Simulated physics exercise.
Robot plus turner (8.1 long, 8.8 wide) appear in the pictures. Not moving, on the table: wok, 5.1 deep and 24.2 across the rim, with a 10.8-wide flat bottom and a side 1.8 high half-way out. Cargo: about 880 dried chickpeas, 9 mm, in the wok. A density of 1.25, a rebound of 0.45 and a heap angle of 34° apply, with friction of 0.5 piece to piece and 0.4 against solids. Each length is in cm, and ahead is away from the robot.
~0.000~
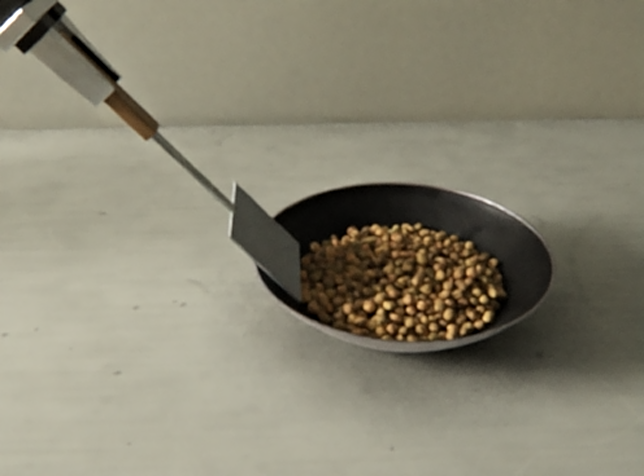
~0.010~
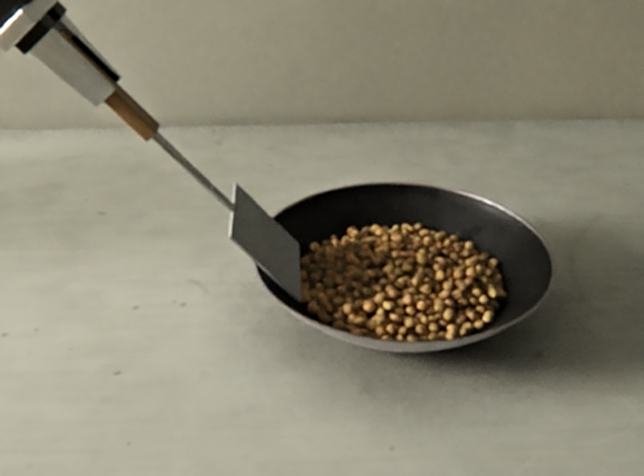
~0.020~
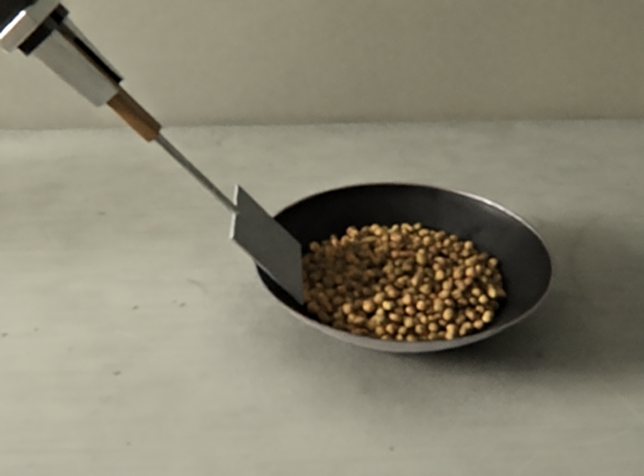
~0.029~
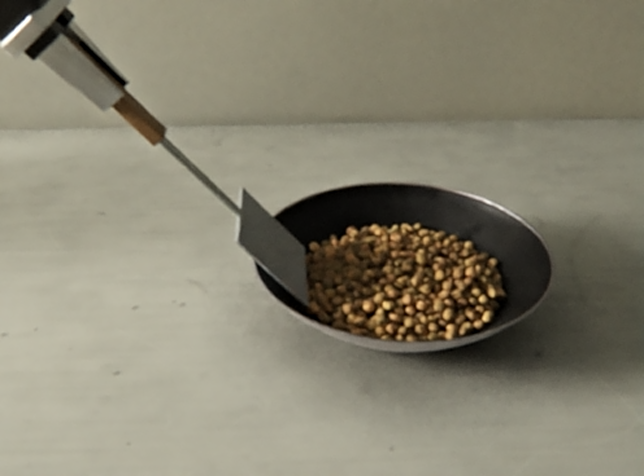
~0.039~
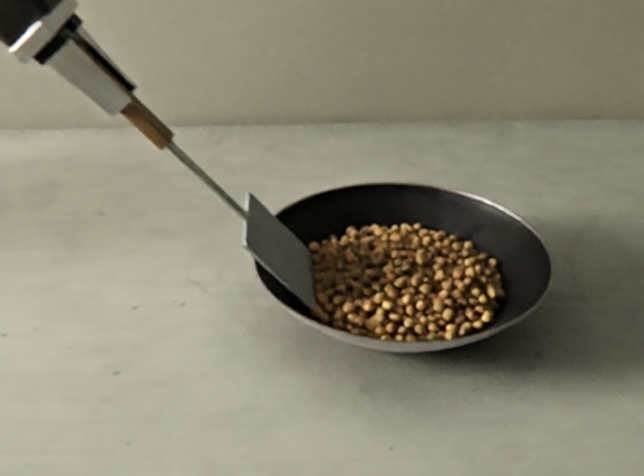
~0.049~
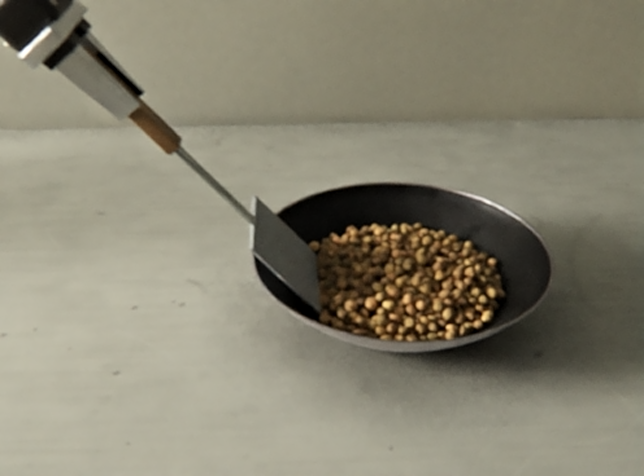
A robot arm holding a flat metal turner slid the blade slightly right and down along the left inside of a dark wok, while the heap of dried chickpeas barely shifted.
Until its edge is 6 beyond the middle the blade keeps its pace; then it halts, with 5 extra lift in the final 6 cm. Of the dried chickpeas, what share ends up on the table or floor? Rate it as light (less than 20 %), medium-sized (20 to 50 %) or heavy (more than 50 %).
Rated light.
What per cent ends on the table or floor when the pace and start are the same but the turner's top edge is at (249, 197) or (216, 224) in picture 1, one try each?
About 10% and 15%.
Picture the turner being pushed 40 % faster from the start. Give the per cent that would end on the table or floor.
Roughly 20 per cent, I'd say.
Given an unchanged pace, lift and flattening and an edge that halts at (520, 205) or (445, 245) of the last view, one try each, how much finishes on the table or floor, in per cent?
The two tries give near 35 and near 0 in a hundred.
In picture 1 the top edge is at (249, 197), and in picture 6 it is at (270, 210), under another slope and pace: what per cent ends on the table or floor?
Around 10 per cent finishes on the table or floor.
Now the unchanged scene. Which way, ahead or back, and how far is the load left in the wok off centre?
Roughly 3.5 cm ahead.
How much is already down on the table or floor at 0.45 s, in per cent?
It comes to some 10 in a hundred.
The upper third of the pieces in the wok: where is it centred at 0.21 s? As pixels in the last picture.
It is centred at roughly (459, 257).
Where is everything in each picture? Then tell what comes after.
In the first frame, the turner top edge at (232, 208), sloping 50°; upper third of the load around (404, 275), from x 305 to 500, top at y 225; 877 in the wok.
In the second frame, the turner top edge at (232, 208), sloping 50°; upper third of the load around (403, 275), from x 305 to 500, top at y 225.
In the third frame, the turner top edge at (234, 210), sloping 50°; upper third of the load around (403, 275), from x 300 to 500, top at y 225.
In the fourth frame, the turner top edge at (239, 213), sloping 50°; upper third of the load around (403, 275), from x 300 to 500, top at y 225.
In the fifth frame, the turner top edge at (246, 217), sloping 50°; upper third of the load around (403, 274), from x 300 to 500, top at y 225.
In the sixth frame, the turner top edge at (253, 221), sloping 50°; upper third of the load around (400, 272), from x 300 to 500, top at y 225; 877 in the wok.
After 0.13 s, sloping 50°, highest piece 8 above the table; 877 in the wok.
After 0.21 s, sloping 50°, highest piece 7 above the table; 877 in the wok.
After 0.45 s, sloping 50°, highest piece 6 above the table; 770 in the wok, 103 on the table or floor, 4 on the blade or in flight.
After 1.50 s, sloping 50°, highest piece 6 above the table; 770 in the wok, 107 on the table or floor.
In the end, 770 in the wok, 107 on the table or floor. That is 12 % on the table or floor.
